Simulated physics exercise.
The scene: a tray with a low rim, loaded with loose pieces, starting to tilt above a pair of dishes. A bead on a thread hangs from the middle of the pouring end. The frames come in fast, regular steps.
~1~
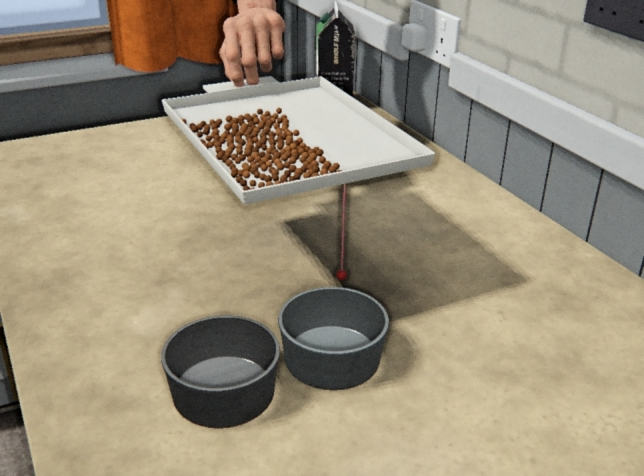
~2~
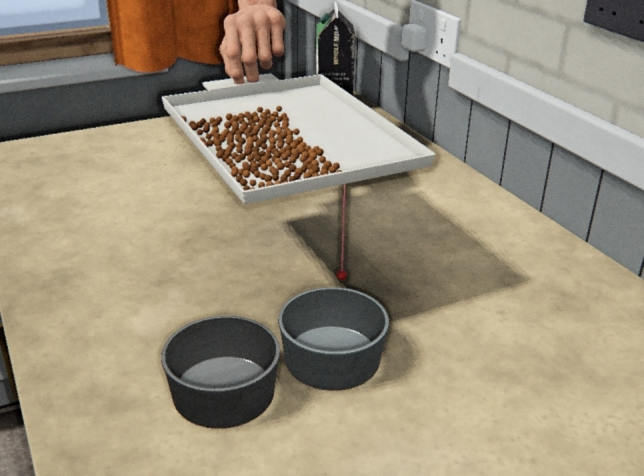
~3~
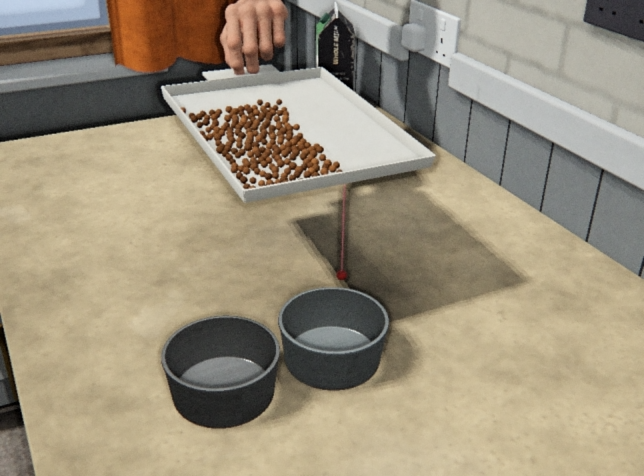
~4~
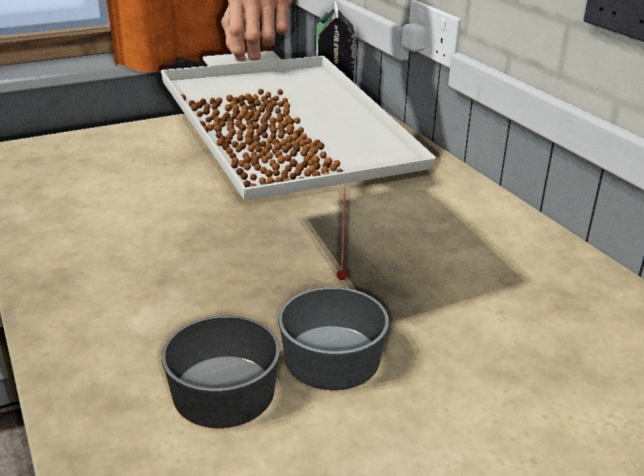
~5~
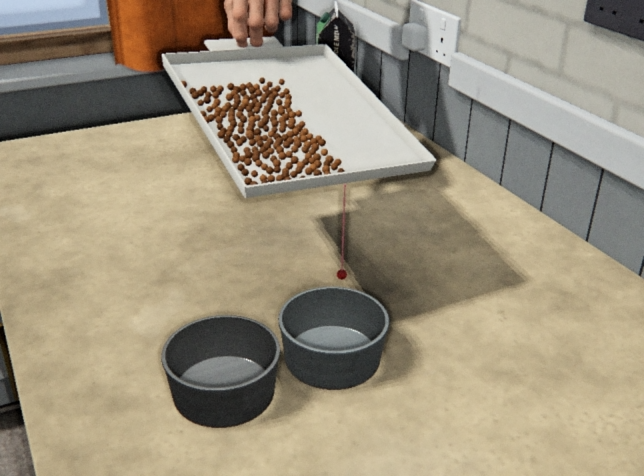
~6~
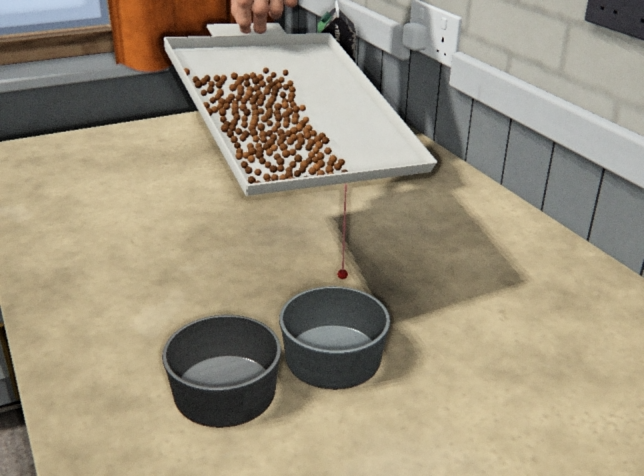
A hand gradually tilts a white tray of small brown balls above two dark dishes.
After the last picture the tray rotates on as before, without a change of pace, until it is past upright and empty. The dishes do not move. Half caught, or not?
In the dishes lies less than half of it.
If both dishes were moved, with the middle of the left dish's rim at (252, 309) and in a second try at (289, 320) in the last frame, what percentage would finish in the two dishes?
Near 30 % and 70 %.
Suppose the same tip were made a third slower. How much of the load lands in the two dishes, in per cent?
About 30 per cent.
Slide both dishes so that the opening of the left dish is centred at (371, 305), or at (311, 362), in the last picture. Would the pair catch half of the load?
First above a half, then under half.
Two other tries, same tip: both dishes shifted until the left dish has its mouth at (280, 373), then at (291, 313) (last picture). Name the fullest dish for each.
At the first place right, at the second the right dish.
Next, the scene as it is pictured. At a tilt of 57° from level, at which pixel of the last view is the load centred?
At about (349, 153).
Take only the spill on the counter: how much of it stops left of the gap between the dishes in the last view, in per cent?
Roughly 0 in a hundred.
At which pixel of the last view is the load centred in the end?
At about (407, 331).
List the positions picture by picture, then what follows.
Corners of the pouring end at (245, 191) and (432, 153), level; middle of the load at (264, 148), cereal balls; left dish at (242, 403); right dish at (358, 366); bead on its thread at (342, 275), in the first picture.
Corners of the pouring end at (245, 191) and (432, 153), level; middle of the load at (264, 146), in the second picture.
Corners of the pouring end at (245, 189) and (432, 155), tipped barely, lowest at the right corner; middle of the load at (264, 142), in the third picture.
Corners of the pouring end at (246, 187) and (433, 157), tipped a little, lowest at the right corner; middle of the load at (265, 135), in the fourth picture.
Corners of the pouring end at (247, 185) and (433, 159), tipped a little, lowest at the right corner; middle of the load at (266, 129), in the fifth picture.
Corners of the pouring end at (249, 184) and (434, 161), tipped clearly, lowest at the right corner; middle of the load at (270, 123); left dish at (244, 402); right dish at (359, 365), in the sixth picture.
Soon, tray tipped steeply; nearly all on the tray; a stray few in the air.
A while on, tray tipped right over; nearly all on the tray; a small part outside both; a stray few in the air.
Towards the end, tray tipped past a quarter turn; about a third in the right dish; about two thirds outside both.
Finally, tray tipped past a quarter turn; none in the left dish; about a third in the right dish; about two thirds outside both.
